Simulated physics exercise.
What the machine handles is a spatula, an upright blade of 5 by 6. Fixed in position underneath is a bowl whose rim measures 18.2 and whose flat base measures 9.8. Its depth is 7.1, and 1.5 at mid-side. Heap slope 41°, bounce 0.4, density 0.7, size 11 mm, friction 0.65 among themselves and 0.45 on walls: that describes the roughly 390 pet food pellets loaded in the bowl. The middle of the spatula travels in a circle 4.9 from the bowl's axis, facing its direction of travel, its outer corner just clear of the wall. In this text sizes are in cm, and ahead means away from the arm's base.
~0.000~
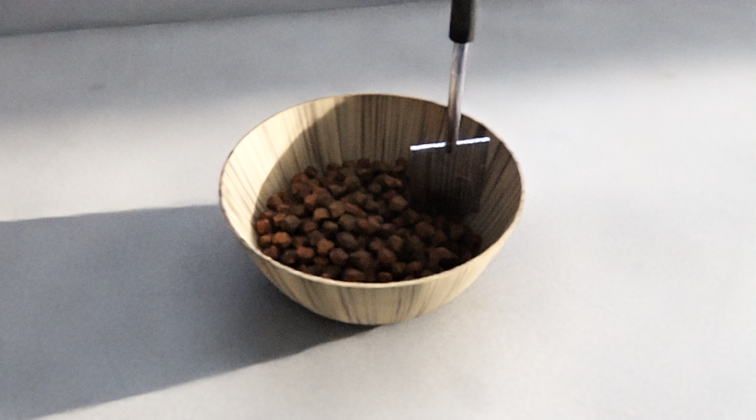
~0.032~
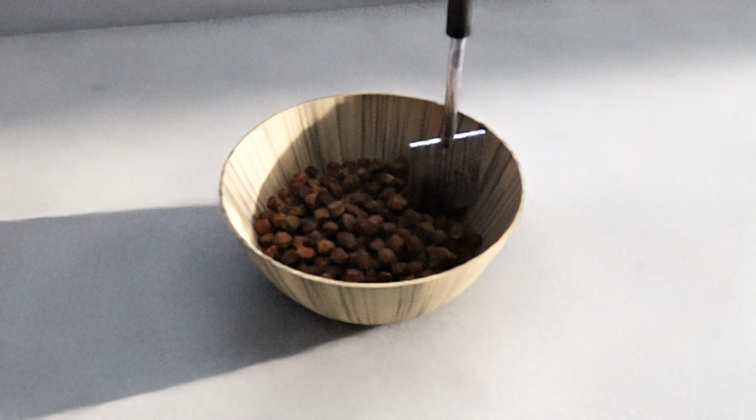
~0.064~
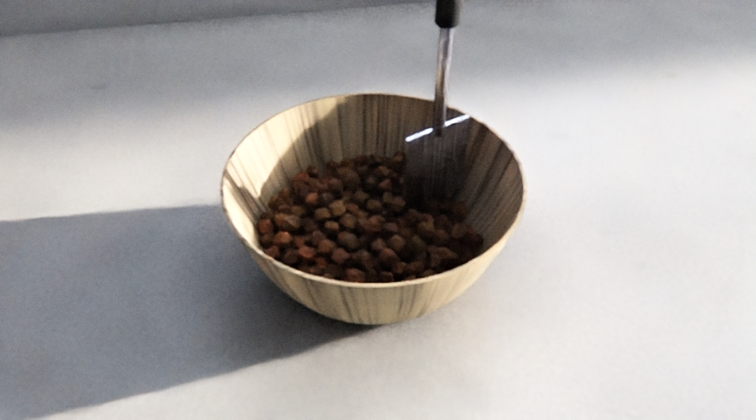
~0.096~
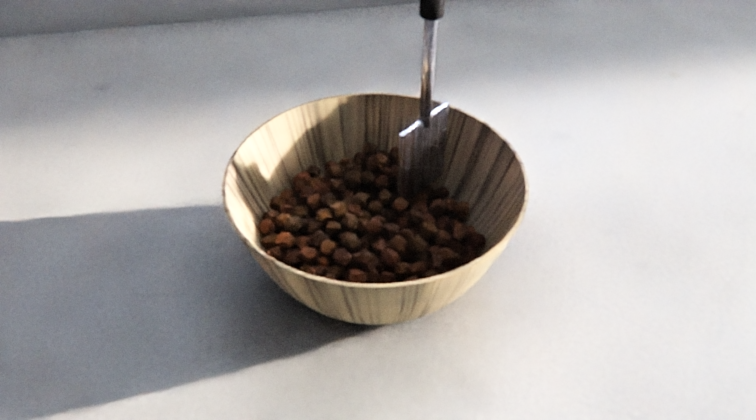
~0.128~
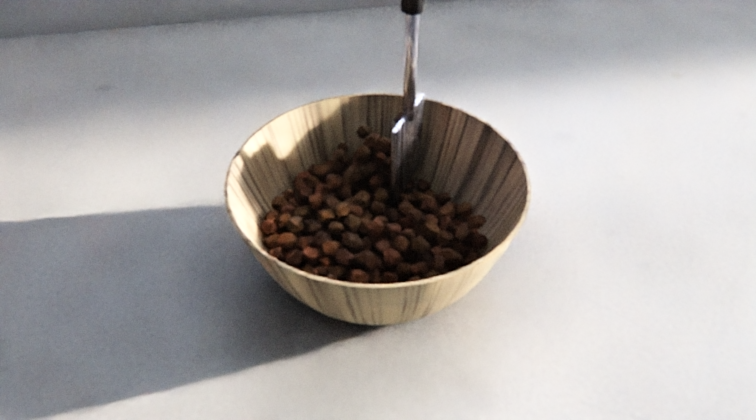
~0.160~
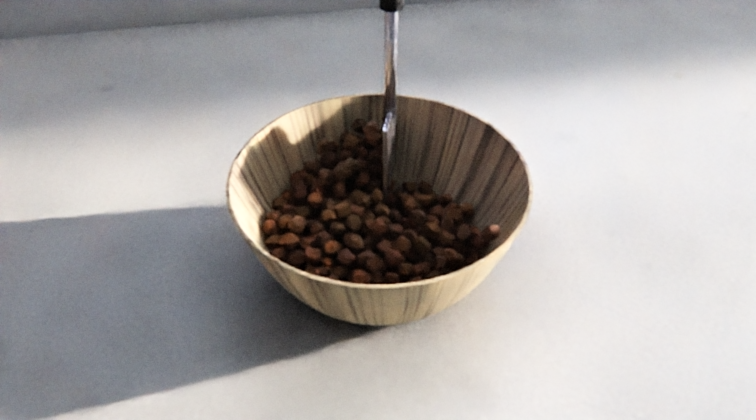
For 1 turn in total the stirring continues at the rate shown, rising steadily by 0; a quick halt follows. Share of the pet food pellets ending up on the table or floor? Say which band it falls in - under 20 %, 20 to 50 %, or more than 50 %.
It falls under 20 %.
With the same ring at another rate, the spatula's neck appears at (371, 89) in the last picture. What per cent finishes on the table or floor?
Some 10 %.
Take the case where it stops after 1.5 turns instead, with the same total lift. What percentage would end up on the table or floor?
Roughly 15 per cent would end up there.
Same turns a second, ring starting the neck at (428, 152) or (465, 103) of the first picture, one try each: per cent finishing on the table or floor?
0 and 0 %.
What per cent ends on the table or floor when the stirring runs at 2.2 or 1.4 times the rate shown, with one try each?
First try close to 25, second close to 15, in per cent.
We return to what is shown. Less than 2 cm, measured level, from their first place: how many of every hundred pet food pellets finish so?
Roughly 25 per cent.
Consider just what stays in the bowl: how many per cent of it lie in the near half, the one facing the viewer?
Close to 30 in a hundred.
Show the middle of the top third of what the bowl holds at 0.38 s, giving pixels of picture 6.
That third sits centred at about (312, 246).
After 0.38 s, 182° round, highest piece 8 above the table; 392 in the bowl.
After 0.60 s, 294° round, highest piece 9 above the table; 372 in the bowl, 10 on the table or floor, 10 in flight or on the tool.
After 0.91 s, 0° round, highest piece 7 above the table; 364 in the bowl, 28 on the table or floor.
After 1.61 s, 0° round, highest piece 7 above the table; 364 in the bowl, 28 on the table or floor.
In the end, 364 in the bowl, 28 on the table or floor. That is 7 % on the table or floor.
